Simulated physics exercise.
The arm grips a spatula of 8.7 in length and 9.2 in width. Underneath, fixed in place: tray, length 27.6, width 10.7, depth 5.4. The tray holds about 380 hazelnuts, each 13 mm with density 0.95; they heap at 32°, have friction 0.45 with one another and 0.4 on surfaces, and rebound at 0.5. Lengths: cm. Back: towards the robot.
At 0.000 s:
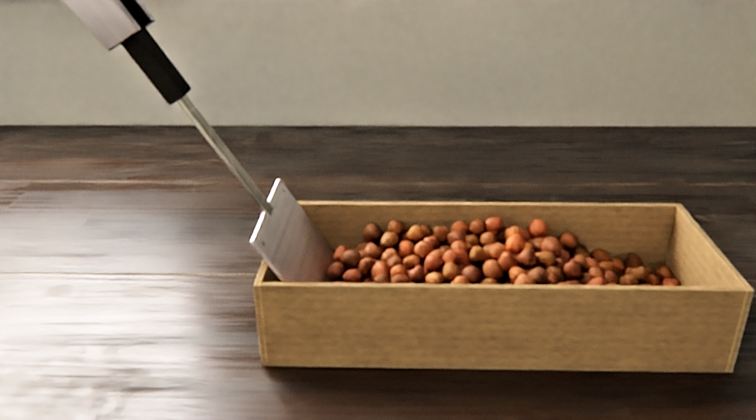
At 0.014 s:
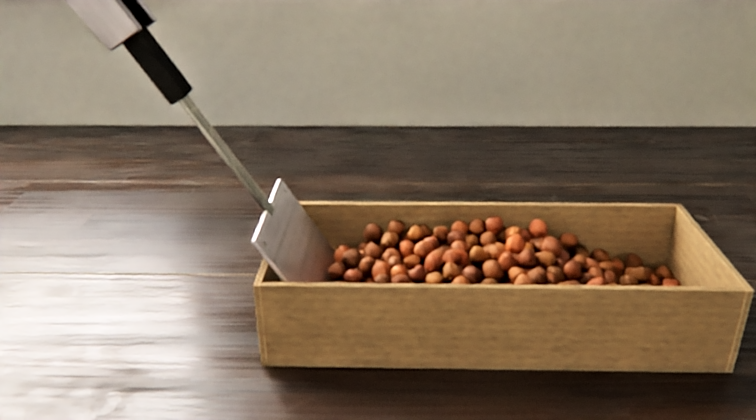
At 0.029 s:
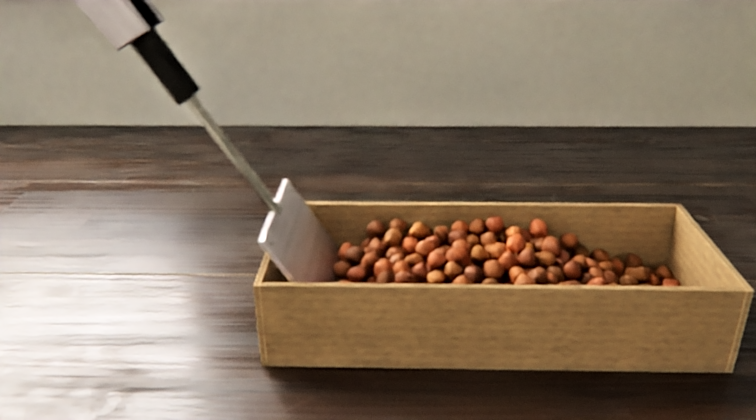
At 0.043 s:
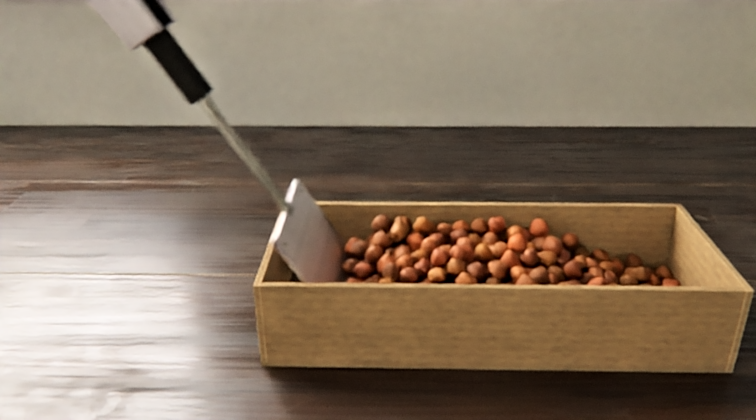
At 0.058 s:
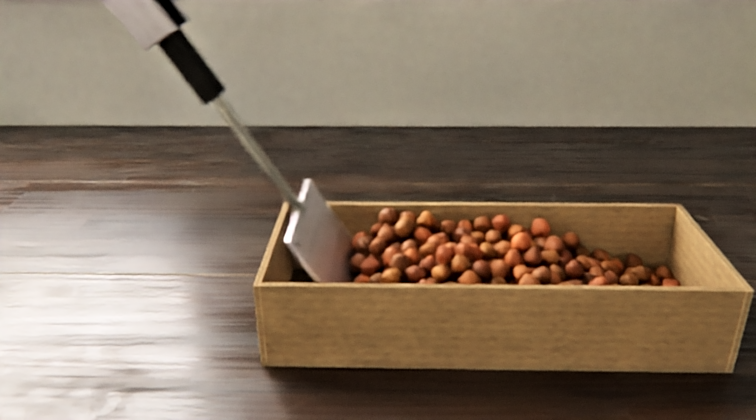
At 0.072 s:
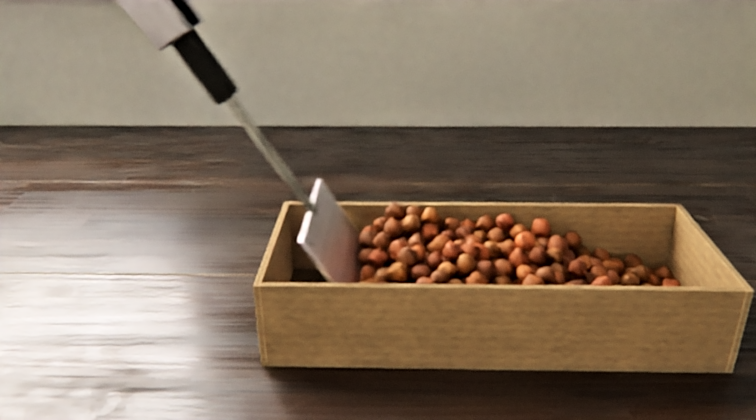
A spatula held by a robot arm started at the left end of a wooden tray and slid a short way right, pushing the reddish-brown hazelnuts beside it into a slightly higher heap.
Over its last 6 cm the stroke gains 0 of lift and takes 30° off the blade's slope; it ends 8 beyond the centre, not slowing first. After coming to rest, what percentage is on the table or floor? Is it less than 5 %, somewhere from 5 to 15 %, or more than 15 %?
It is somewhere from 5 to 15 %.
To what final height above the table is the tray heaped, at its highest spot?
Roughly 7.5 centimetres.
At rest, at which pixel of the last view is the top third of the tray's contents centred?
Close to pixel (596, 241).
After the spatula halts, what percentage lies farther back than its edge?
Estimated share: Around 50 %.
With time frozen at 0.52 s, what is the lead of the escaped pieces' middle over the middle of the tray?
I'd say some 6 centimetres.
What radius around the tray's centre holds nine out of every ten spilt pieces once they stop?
Some 25 cm from the centre.
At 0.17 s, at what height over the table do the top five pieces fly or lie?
Height: Some 8 cm.
After 0.17 s, sloping 58°, highest piece 8 above the table; 380 in the tray.
After 0.27 s, sloping 47°, highest piece 10 above the table; 369 in the tray, 11 on the blade or in flight.
After 0.52 s, sloping 28°, highest piece 7 above the table; 347 in the tray, 32 on the table or floor, 1 on the blade or in flight.
After 1.57 s, sloping 28°, highest piece 7 above the table; 347 in the tray, 33 on the table or floor.
In the end, 347 in the tray, 33 on the table or floor. That is 9 % on the table or floor.
